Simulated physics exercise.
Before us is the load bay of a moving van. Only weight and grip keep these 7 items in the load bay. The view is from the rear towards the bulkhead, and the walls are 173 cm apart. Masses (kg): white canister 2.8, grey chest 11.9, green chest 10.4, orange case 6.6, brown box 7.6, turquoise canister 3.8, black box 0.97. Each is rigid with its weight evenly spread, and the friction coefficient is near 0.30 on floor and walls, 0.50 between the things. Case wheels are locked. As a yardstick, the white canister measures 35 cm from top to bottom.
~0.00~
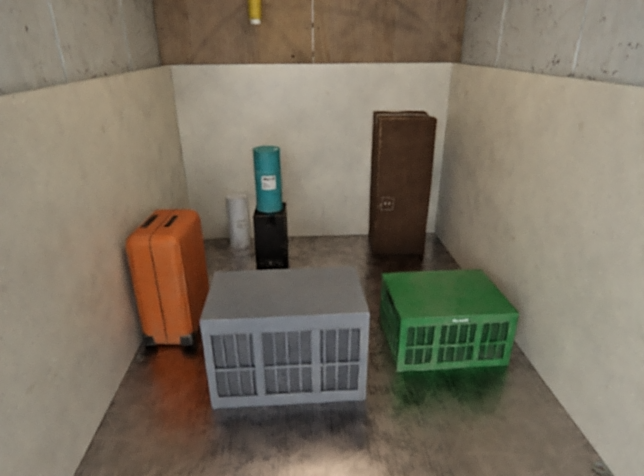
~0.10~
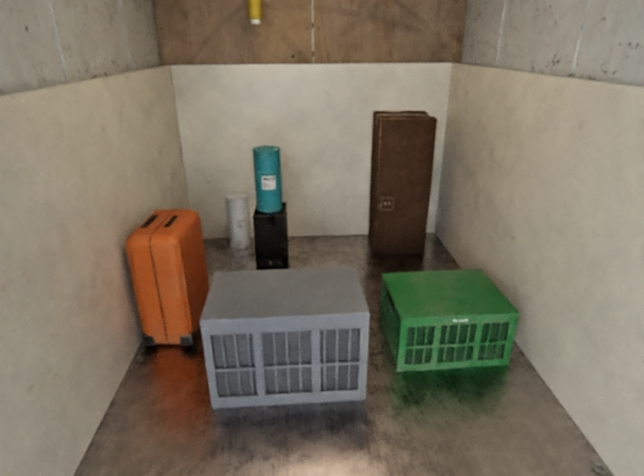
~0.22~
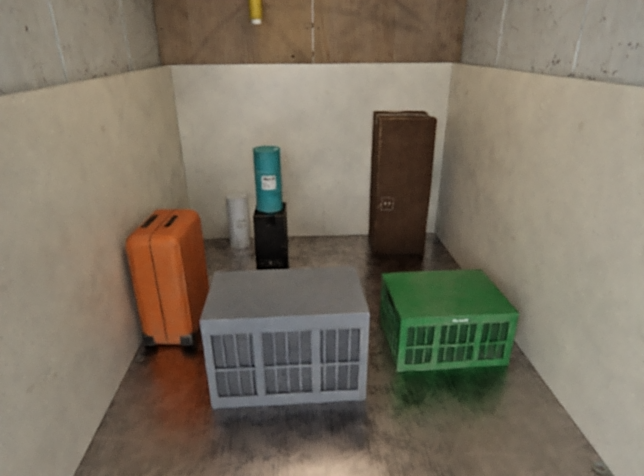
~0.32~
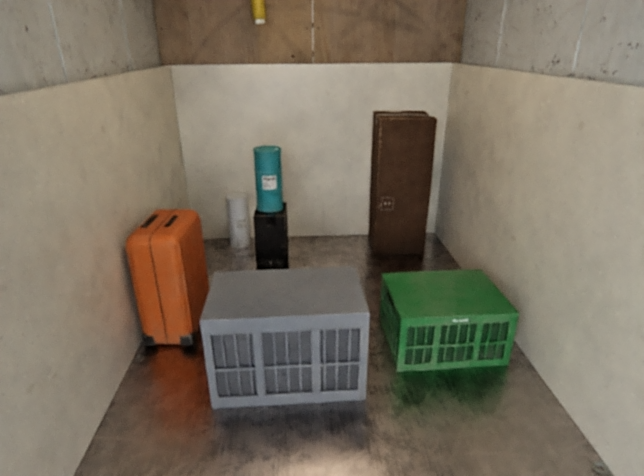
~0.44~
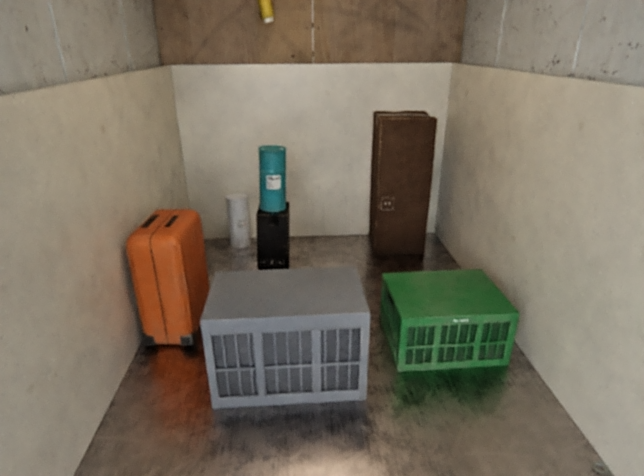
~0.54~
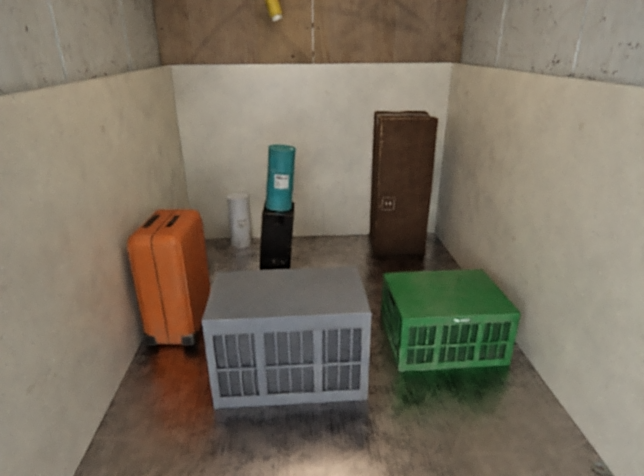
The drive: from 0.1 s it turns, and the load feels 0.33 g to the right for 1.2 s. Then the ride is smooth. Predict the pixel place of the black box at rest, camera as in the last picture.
Look near (373, 269).
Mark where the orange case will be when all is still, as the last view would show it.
Around (203, 274).
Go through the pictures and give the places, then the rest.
Smooth; black box (272, 248); white canister (238, 220), in the first frame.
Smooth; green chest (442, 317); orange case (173, 276), in the second frame.
Force 0.16 g right; brown box (399, 184); turquoise canister (268, 179), in the third frame.
Force 0.29 g right; white canister (238, 220); grey chest (288, 334), in the fourth frame.
Force 0.33 g right; turquoise canister (273, 178) shifted 2 cm; green chest (442, 317), in the fifth frame.
Force 0.33 g right; black box (277, 247) at 6° to upright; brown box (400, 184), in the sixth frame.
Around 0.74 s, force 0.33 g right; black box at 22° to upright near (289, 245); turquoise canister at 22° to upright; orange case shifted 3 cm.
Around 0.94 s, force 0.33 g right; turquoise canister now off its perch; black box at 59° to upright near (316, 254); orange case shifted 6 cm.
Around 1.14 s, force 0.22 g right; black box on its side near (350, 270); orange case shifted 12 cm; brown box shifted 10 cm.
Finally (1.9 s), off its perch, turquoise canister; on their side or leaning hard in the load bay, black box; the other 5 still in place (within 15 cm). In the last view, black box near (373, 269).
